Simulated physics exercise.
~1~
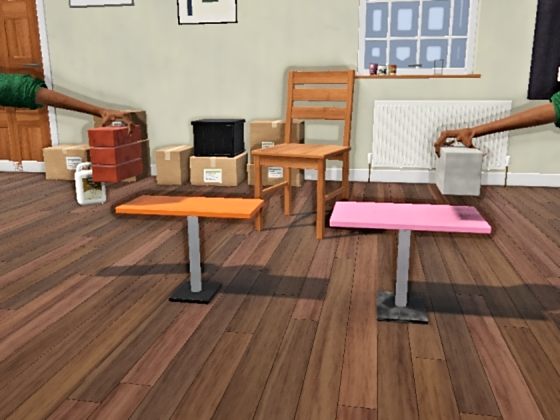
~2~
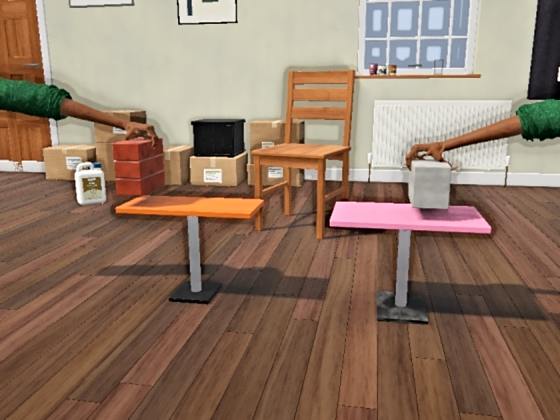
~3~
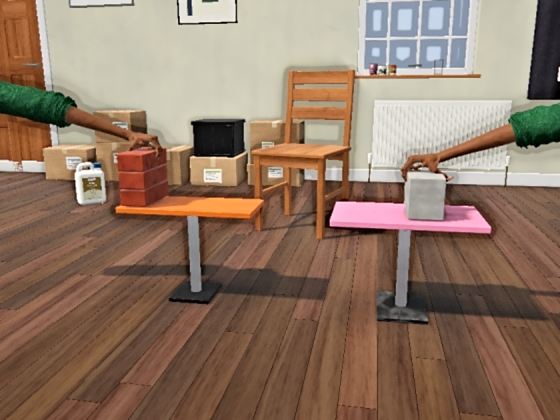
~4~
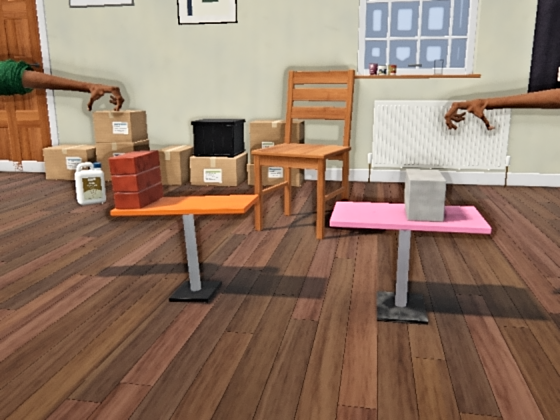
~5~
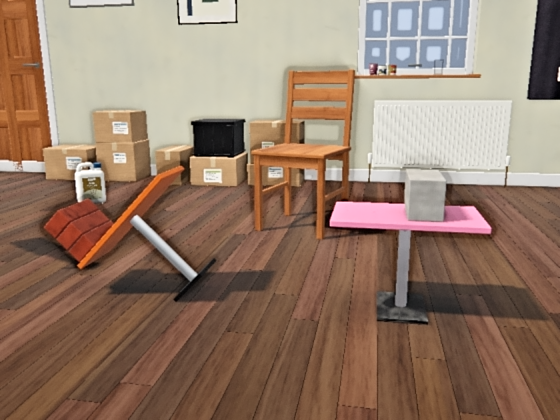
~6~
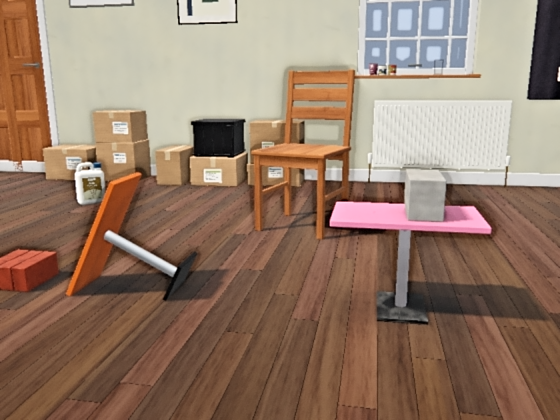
To begin with, two hands hold loads above a pair of small pedestal tables, red bricks near the orange one and a grey block near the pink one. The hands bring the bricks onto the left end of the orange table and the block onto the pink top, close to its middle. Both hands then let go and draw back. The orange table tips to the left, its base lifting as the bricks go down with it. It ends toppled on the floor with the bricks beside it, while the pink table stays upright, still holding the block.
